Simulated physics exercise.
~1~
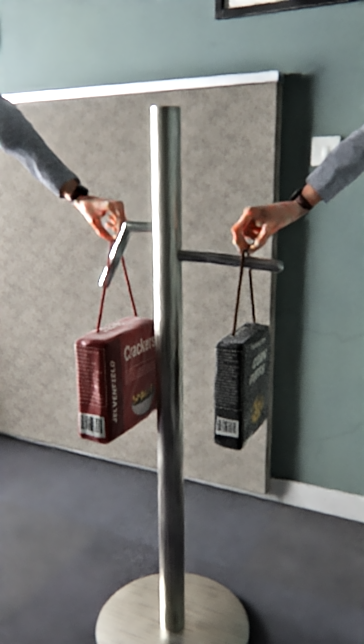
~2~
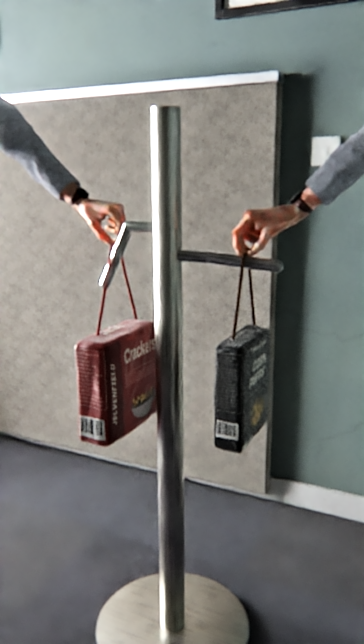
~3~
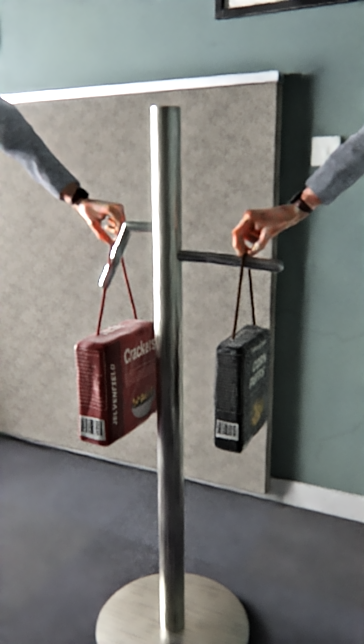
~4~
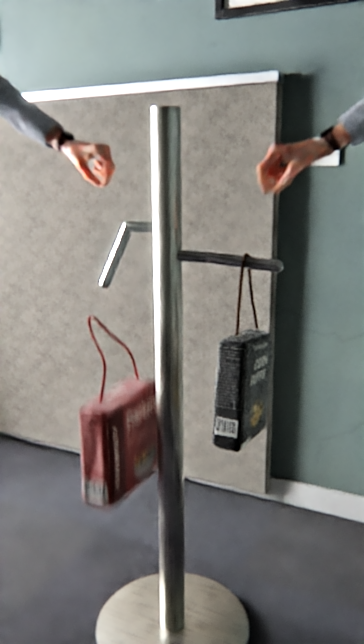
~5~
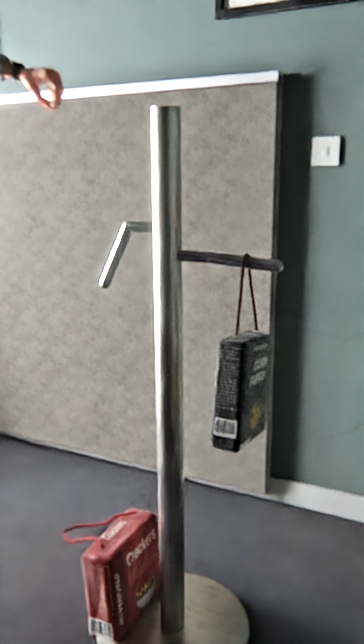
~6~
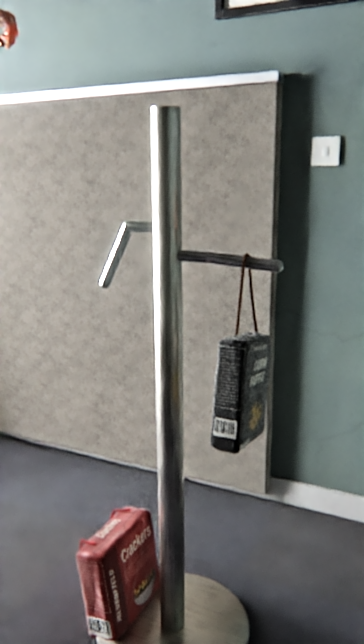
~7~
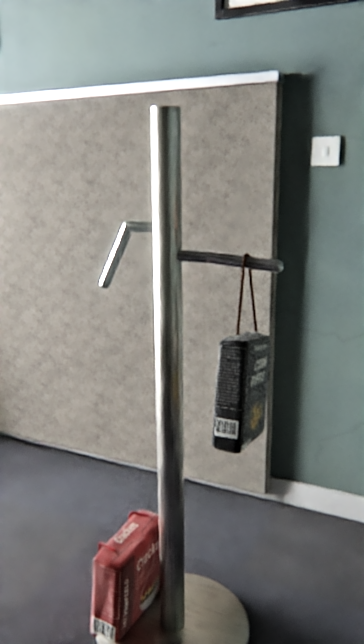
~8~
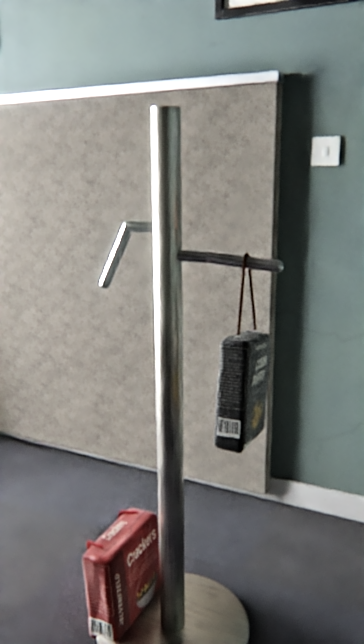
In a room with a grey floor and a fabric-covered panel against a green wall, a metal coat stand holds out two pegs. Two hands reach in from either side, holding a red bag by its loop at the downward-bent left peg and a black bag at the nearly level right peg. Both hands let go and draw back. The red bag drops straight away, its loop flying loose above it, while the black bag stays hanging. The red bag lands beside the stand's round base, rocks slightly and settles on the floor, with the black bag still on its peg.
